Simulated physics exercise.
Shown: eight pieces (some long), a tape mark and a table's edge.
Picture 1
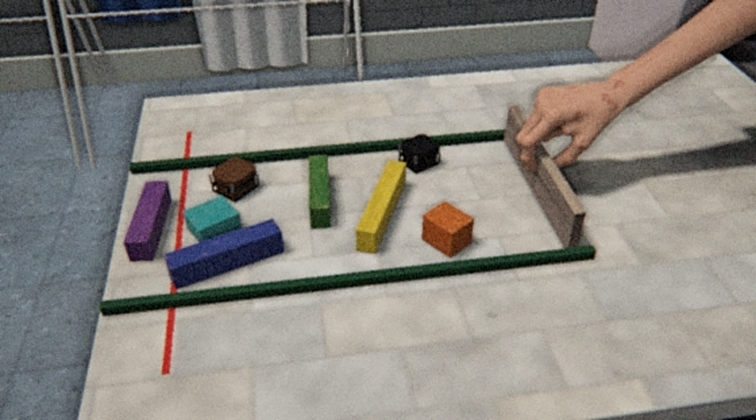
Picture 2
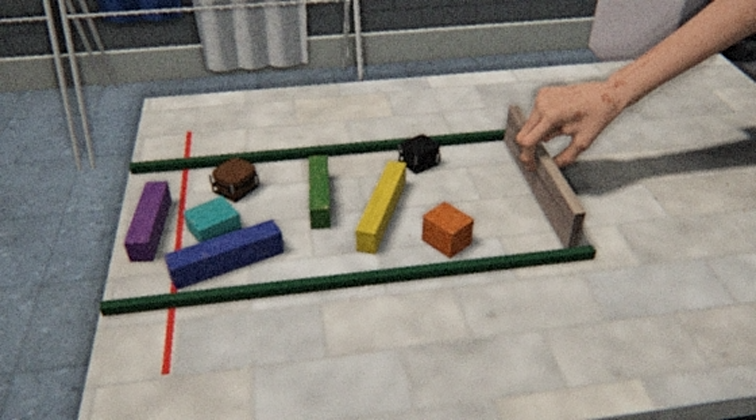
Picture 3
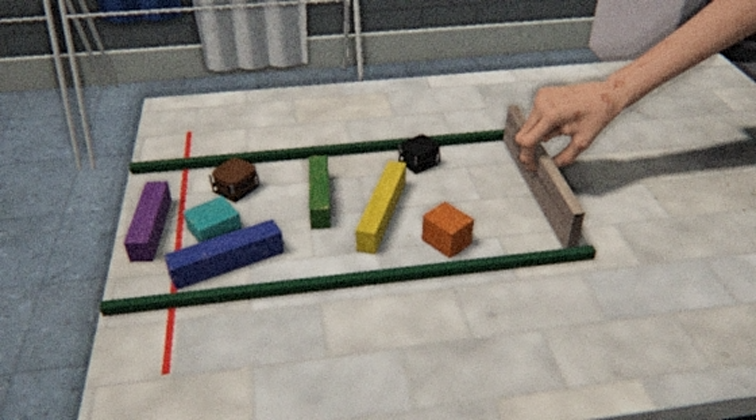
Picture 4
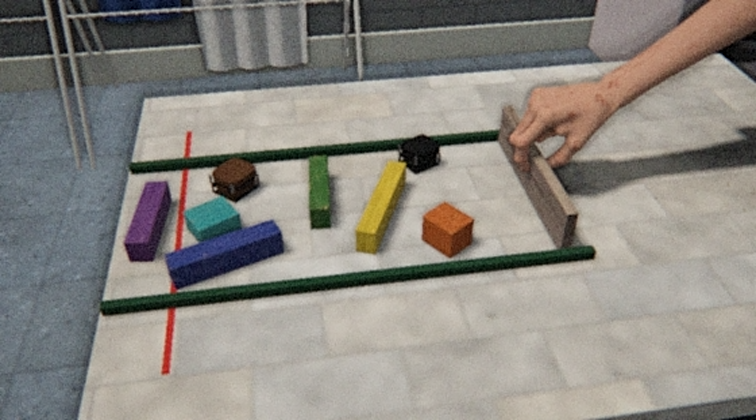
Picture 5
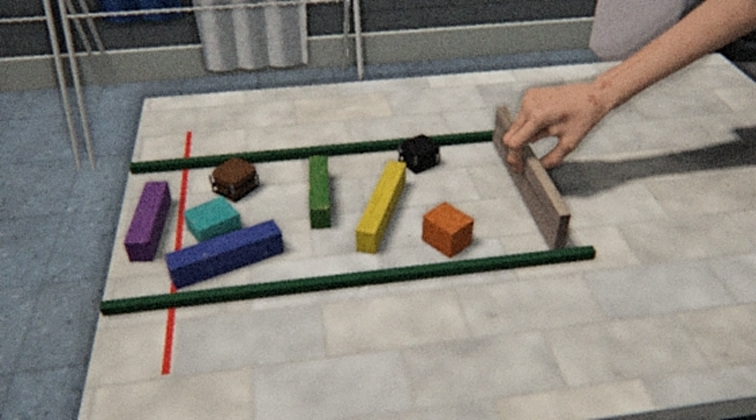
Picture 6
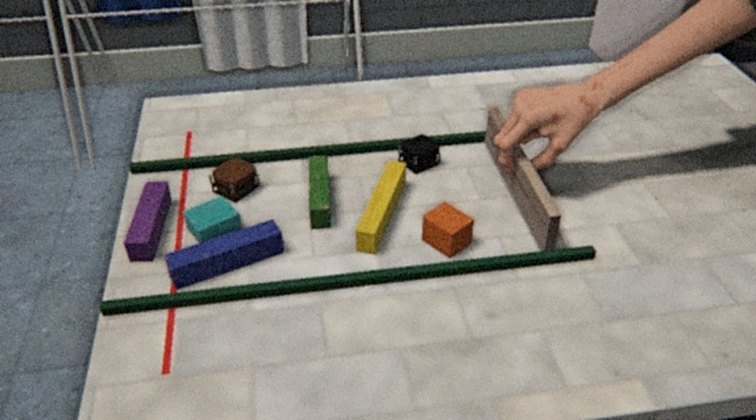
A hand slid an upright wooden board slightly left between two green rails on a table, while the colourful bars and blocks, the brown and black pieces, and the red tape line all stayed still.
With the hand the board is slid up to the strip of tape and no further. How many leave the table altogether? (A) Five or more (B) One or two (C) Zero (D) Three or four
Option D: Three or four.
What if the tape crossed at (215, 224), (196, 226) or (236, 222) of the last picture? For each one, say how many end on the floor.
You'd get 1, then 2, then 1.
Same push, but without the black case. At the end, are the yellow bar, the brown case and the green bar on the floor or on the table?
Taking them one by one, the yellow bar holds its spot, the brown case holds its spot and the green bar holds its spot.
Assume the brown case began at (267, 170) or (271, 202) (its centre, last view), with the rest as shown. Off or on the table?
Brown case - first try slides off, second try slides off.
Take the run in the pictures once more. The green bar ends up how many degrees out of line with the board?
I'd put it at about 5°.
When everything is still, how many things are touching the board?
At rest, 3 are in contact.
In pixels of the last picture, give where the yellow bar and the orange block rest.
Middles: Around (145, 226) and around (156, 256).
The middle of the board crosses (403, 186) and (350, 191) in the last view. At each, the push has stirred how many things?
Counts: 3 / 4.
Soon after, none off yet; purple bar at rest near (149, 220); turquoise block at rest near (213, 221); blue bar at rest near (226, 254).
At rest, the number that fall off is three or four; fallen, brown case, blue bar, turquoise block and purple bar.
